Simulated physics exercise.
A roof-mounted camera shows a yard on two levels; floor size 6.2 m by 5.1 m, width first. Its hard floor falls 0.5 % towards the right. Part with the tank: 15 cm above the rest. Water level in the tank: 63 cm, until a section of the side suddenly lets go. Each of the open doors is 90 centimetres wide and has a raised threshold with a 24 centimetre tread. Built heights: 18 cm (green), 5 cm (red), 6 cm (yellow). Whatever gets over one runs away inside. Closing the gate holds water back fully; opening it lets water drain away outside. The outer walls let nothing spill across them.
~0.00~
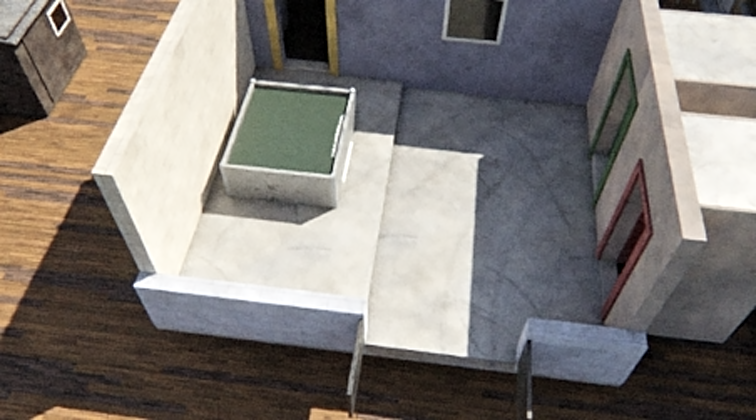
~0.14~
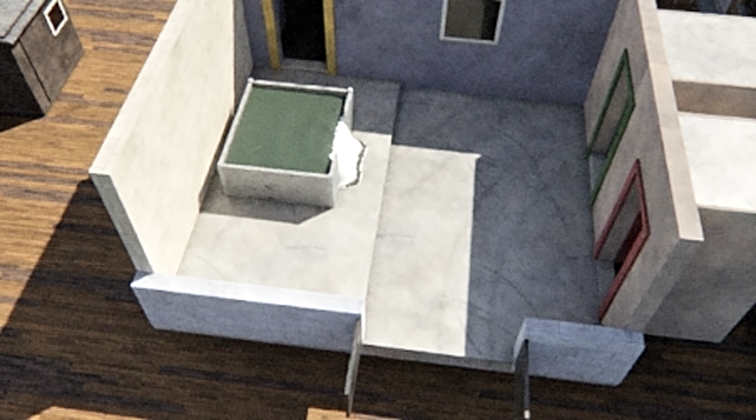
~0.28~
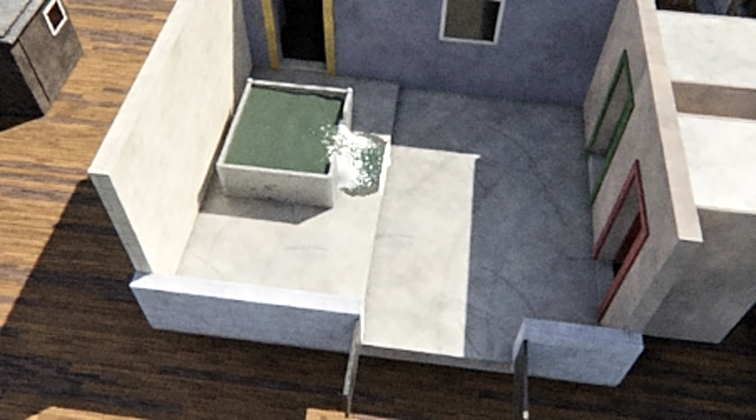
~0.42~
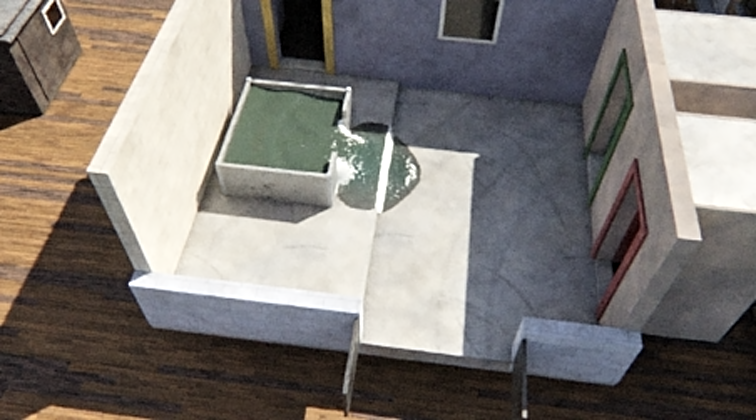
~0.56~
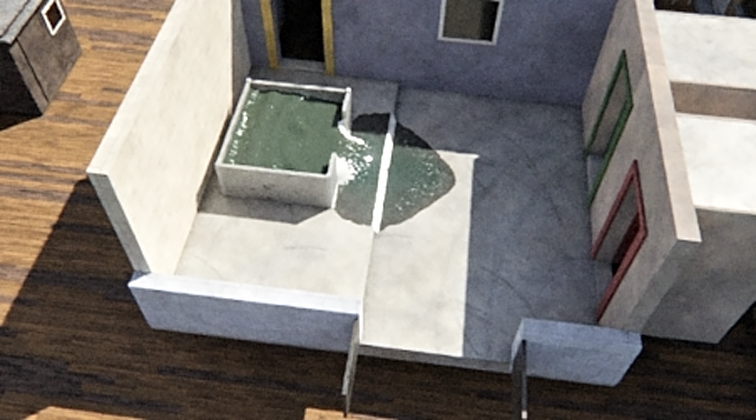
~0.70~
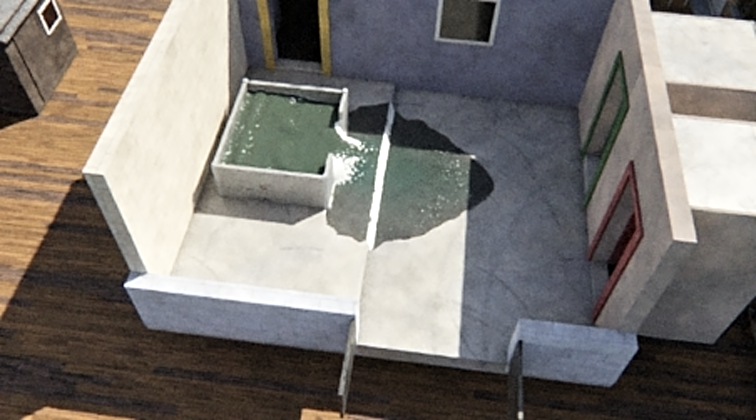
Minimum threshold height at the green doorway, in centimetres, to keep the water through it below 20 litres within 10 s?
16 cm.
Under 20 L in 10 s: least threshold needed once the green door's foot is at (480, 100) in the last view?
Something near 8.5 cm.
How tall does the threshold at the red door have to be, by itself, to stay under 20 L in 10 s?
Red door, minimum about 12.0 cm.
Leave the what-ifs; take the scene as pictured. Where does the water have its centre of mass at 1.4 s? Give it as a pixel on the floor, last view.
Roughly (337, 161).
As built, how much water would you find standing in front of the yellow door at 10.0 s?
Depth: Near 0.0 cm.
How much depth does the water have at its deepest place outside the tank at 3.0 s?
It gets to close to 24 centimetres there.
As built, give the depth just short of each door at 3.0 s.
Depths in cm: Green 17, red 12, yellow 0.
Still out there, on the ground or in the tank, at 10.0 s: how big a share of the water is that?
Close to 78 per cent is still present.
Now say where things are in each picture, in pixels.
The tank at (291, 130) is whole and still, 63 cm deep; the green door at (609, 138) is dry, in the first picture.
The gap is at (340, 151), the front 0.3 m out at (353, 182); the back of the tank holds 63 cm, in the second picture.
Water pours out at (340, 153) and has run 0.8 m, to (381, 186); about 11 cm deep outside, 63 cm at the back, in the third picture.
Water pours out at (339, 153) and has run 1.3 m, to (415, 180); about 8 cm deep outside, 62 cm at the back, in the fourth picture.
The front is at (451, 180), 1.9 m from the gap at (338, 153); 3.0 m2 of floor is wet, 55 cm left at the back, in the fifth picture.
The front is at (487, 188), 2.6 m from the gap at (335, 153); 4.6 m2 of floor is wet, 54 cm left at the back; 1.6 m in a straight line remain to the green door at (601, 140), in the sixth picture.
After 1.4 s water covers 40 % of the floor, deepest (34 cm) near (344, 165); 4 cm at the green door, 0 litres in over its 18 cm threshold.
After 3.0 s water covers 55 % of the floor, deepest (24 cm) near (576, 122); 17 cm at the green door, 8 litres in over its 18 cm threshold.
After 10.0 s water covers 65 % of the floor, deepest (11 cm) near (581, 357); 9 cm at the green door, 10 litres in over its 18 cm threshold.
At the green door as built, the water arrived by 1.3 s and peaked near 23 cm at 2.0 s.
With a threshold of 13 cm, 44 litres would have come in within the 10 s; with 17.5 cm, 12 litres. So under 20 litres takes about 16 cm.
